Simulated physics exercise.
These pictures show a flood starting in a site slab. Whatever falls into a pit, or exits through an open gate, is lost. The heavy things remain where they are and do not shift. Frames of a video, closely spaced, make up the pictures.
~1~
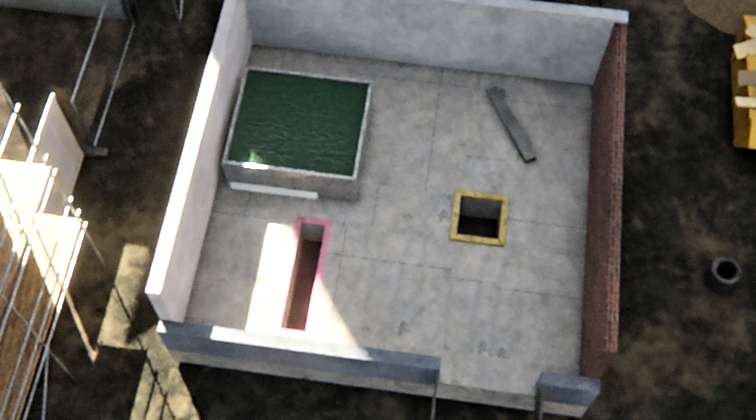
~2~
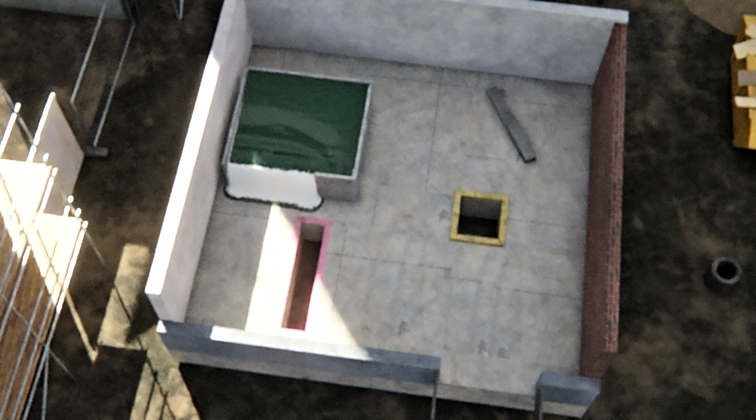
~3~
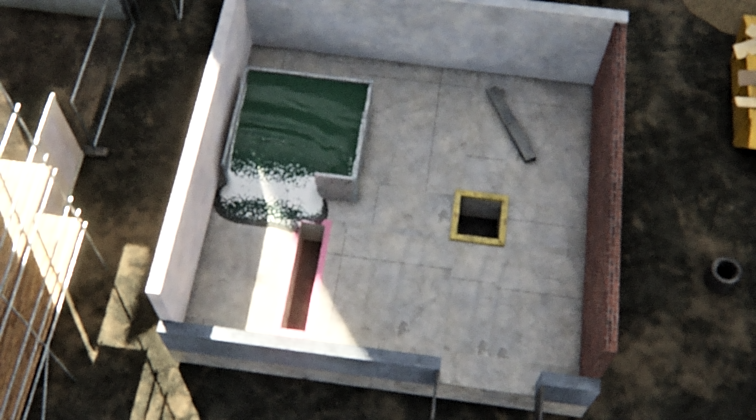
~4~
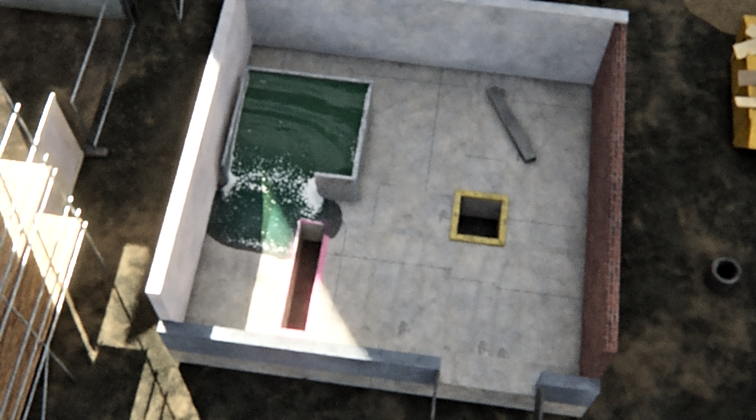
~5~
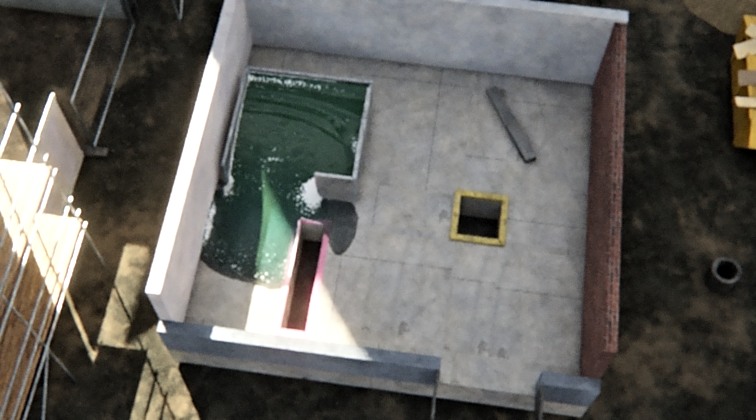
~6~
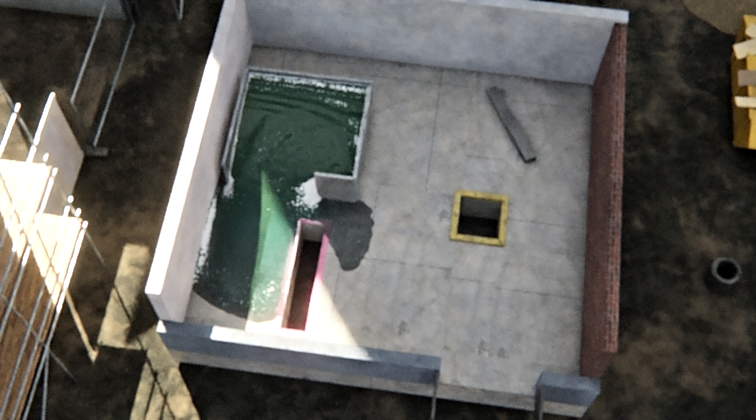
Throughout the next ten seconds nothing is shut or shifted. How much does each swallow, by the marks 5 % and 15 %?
In the end gate: Short of five per cent, yellow pit: Short of five per cent, pink pit: Beyond fifteen per cent.
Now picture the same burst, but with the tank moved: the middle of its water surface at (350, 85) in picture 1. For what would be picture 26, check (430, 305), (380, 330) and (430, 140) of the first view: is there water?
Going through the three spots, I'd say swamped, swamped, high and dry.
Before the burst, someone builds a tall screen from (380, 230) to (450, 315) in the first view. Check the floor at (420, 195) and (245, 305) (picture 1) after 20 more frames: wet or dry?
First spot not reached; second spot swamped.
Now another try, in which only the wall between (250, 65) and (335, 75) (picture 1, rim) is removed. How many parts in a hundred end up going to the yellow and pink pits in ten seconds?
In percent: Yellow 4, pink 6.
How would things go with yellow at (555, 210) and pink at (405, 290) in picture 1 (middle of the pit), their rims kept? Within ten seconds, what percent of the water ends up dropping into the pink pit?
Pink: About 55 %.
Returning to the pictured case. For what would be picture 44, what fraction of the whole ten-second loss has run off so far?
About 75 per cent.
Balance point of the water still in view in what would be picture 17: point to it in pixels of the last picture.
Near (275, 210) in the last view.
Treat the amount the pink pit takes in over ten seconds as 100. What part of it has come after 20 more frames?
Around 45 %.
A moment on, water covers 15 % of the floor; the gate 0 %, the yellow pit 0 %, the pink pit 6 %.
Next, water covers 20 % of the floor; the gate 0 %, the yellow pit 0 %, the pink pit 11 %.
Then, water covers 40 % of the floor; the gate 0 %, the yellow pit 0 %, the pink pit 27 %.
Later, water covers 50 % of the floor; the gate 0 %, the yellow pit 0 %, the pink pit 48 %.
In the end, water covers 65 % of the floor; the gate 1 %, the yellow pit 0 %, the pink pit 63 %.
